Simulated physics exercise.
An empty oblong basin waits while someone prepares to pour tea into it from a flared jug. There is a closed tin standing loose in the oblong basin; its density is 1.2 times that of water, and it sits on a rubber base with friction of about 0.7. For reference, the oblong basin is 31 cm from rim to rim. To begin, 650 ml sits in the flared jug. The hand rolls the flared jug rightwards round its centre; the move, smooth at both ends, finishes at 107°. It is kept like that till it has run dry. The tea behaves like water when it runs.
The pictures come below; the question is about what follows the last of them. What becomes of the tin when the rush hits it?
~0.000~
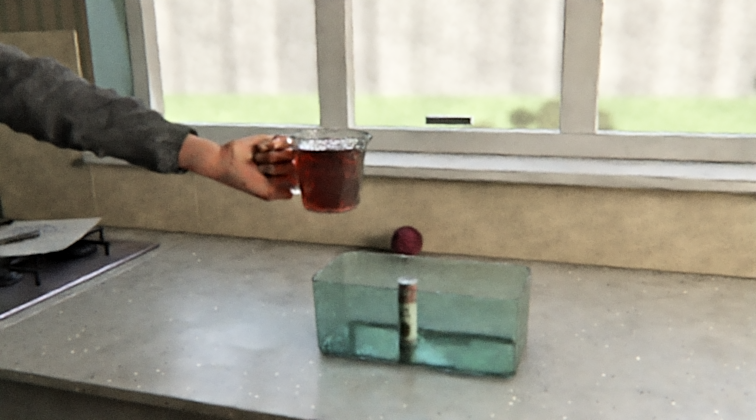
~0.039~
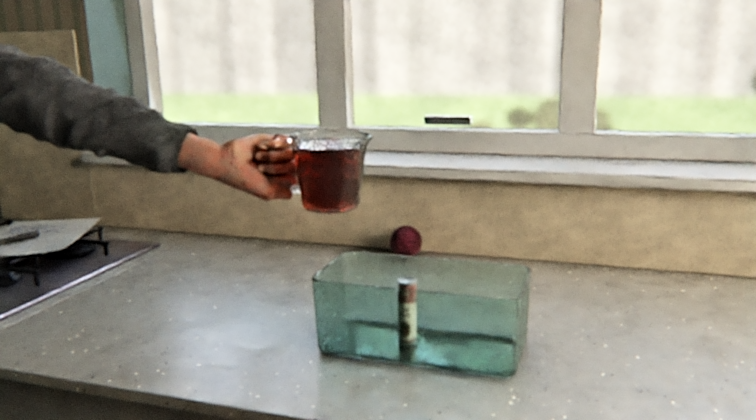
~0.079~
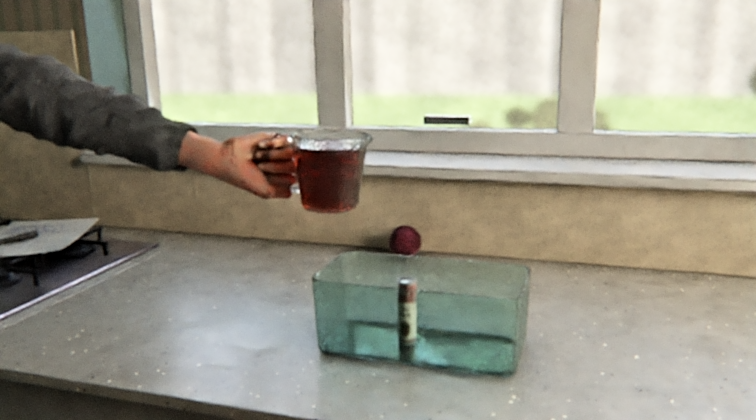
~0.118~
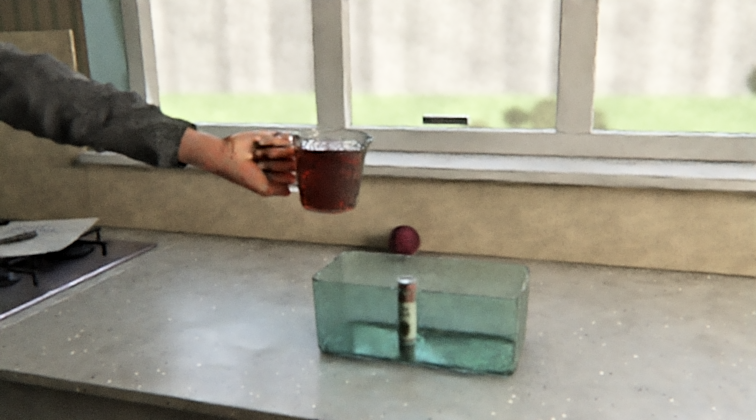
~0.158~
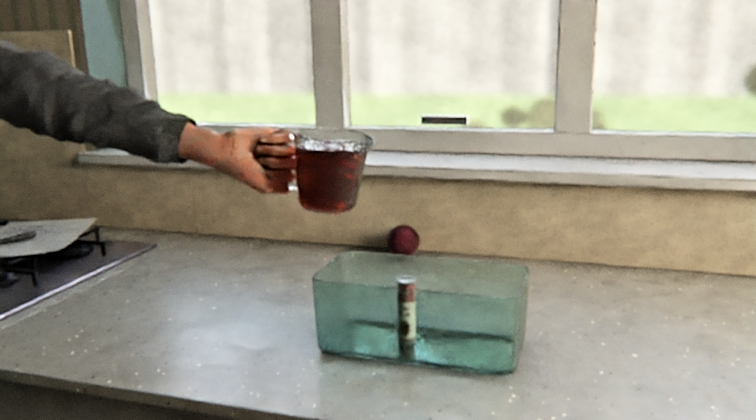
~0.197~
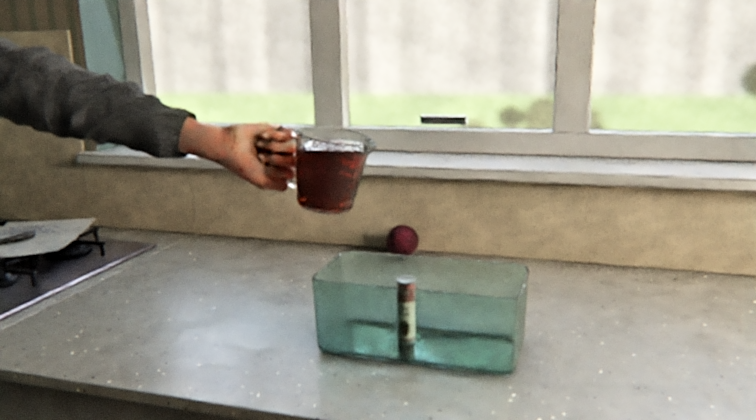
The tin is knocked down.
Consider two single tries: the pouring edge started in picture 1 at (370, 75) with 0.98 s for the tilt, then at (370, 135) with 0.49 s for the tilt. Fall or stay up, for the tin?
Run one: It does not tip. Run two: It tumbles.
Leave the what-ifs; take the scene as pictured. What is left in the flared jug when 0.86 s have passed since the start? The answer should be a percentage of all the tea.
Share remaining: Approx. 16 %.
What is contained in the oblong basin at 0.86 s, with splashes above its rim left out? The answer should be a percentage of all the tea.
That comes to about 64 percent.
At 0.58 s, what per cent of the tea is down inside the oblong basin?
Roughly 5 per cent.
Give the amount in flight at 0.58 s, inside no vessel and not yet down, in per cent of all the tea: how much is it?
My guess is roughly 22 %.
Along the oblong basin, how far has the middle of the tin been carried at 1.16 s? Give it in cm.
Around 2 cm.
After 0.58 s the tilt is 69° and 73 per cent is still to pour; the tin stands where it began.
After 0.86 s the tilt is 103° and 16 per cent is still to pour; the tin stands where it began.
After 1.16 s the tilt is 107° and 0 per cent is still to pour; the tin leans 24°.
After 1.48 s the tilt is 107° and 0 per cent is still to pour; the tin lies on its side.
In the end the tin lies on its side.
